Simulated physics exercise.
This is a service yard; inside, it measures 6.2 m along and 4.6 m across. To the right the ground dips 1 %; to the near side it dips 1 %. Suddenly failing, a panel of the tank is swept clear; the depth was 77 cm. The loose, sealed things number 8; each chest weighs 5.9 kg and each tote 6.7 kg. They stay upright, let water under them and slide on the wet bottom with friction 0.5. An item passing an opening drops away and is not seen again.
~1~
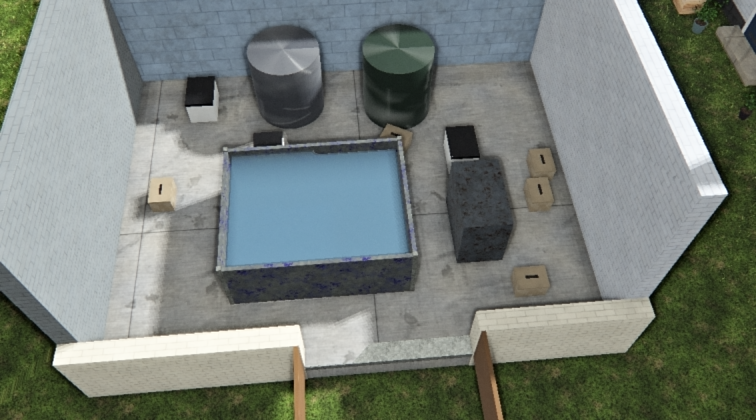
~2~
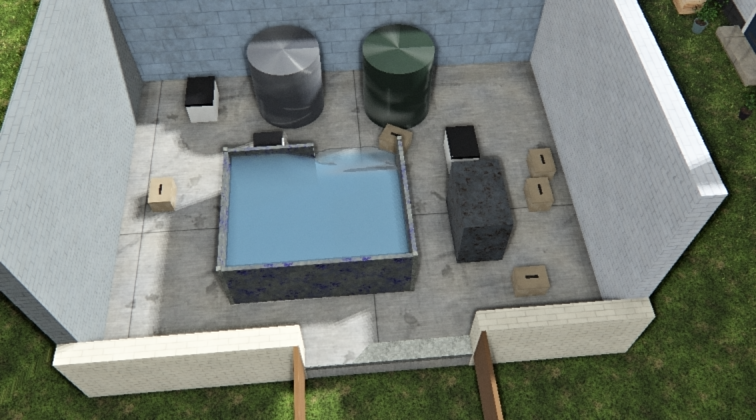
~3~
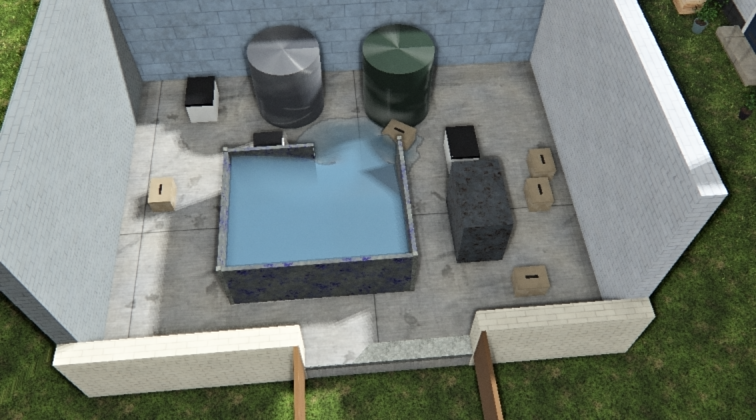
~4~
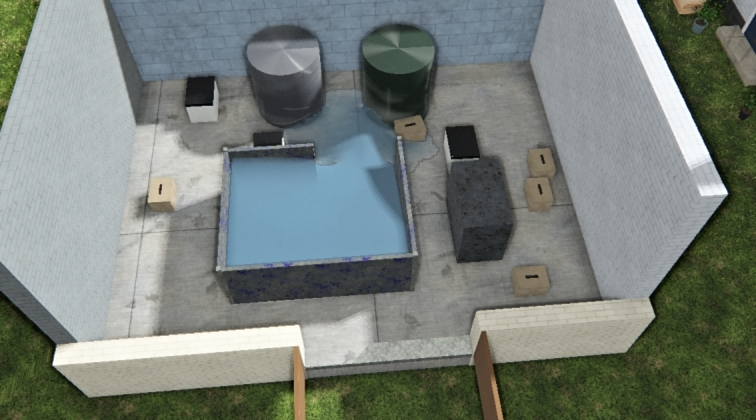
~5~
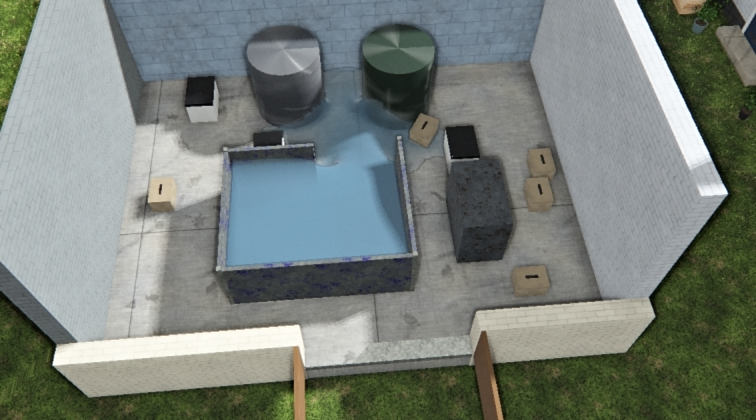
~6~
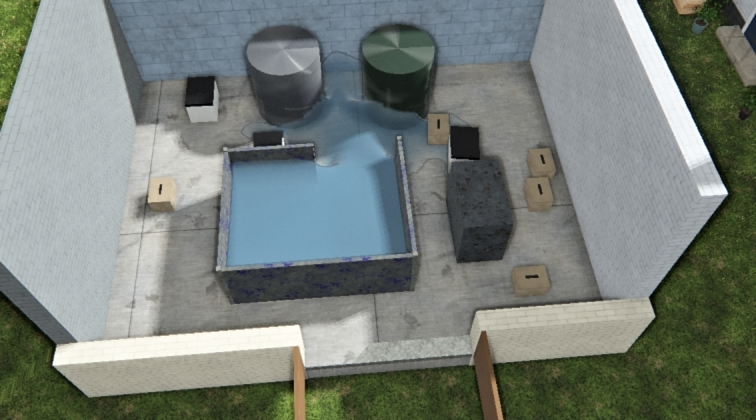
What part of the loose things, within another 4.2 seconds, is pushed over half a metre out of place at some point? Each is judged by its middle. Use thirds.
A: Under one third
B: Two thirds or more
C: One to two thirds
Two thirds or more.
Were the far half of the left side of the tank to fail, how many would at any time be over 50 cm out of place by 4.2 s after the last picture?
Then it comes to 4.
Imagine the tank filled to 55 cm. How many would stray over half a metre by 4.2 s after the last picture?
Count: 7.
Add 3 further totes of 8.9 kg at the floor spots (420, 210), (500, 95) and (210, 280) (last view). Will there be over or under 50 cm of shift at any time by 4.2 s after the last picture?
One after another they come out inside the limit, above it, inside the limit.
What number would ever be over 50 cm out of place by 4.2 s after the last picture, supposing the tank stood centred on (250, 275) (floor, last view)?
In that case 7 of them.
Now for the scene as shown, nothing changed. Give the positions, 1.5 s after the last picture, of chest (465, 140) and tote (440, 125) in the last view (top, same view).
Near (519, 185) and (554, 136).
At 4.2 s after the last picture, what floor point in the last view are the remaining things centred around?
The centre is close to (371, 288).
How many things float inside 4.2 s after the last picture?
It comes to 6.
Then, 0.4 s after the last picture 1 of 8 are over 50 cm from their spots; 0 afloat.
Then, 1.5 s after the last picture 3 of 8 are over 50 cm from their spots; 2 afloat.
Then, 2.8 s after the last picture 6 of 8 are over 50 cm from their spots; 5 afloat.
Then, 4.2 s after the last picture 8 of 8 are over 50 cm from their spots, and 8 have been at some point; 6 afloat.
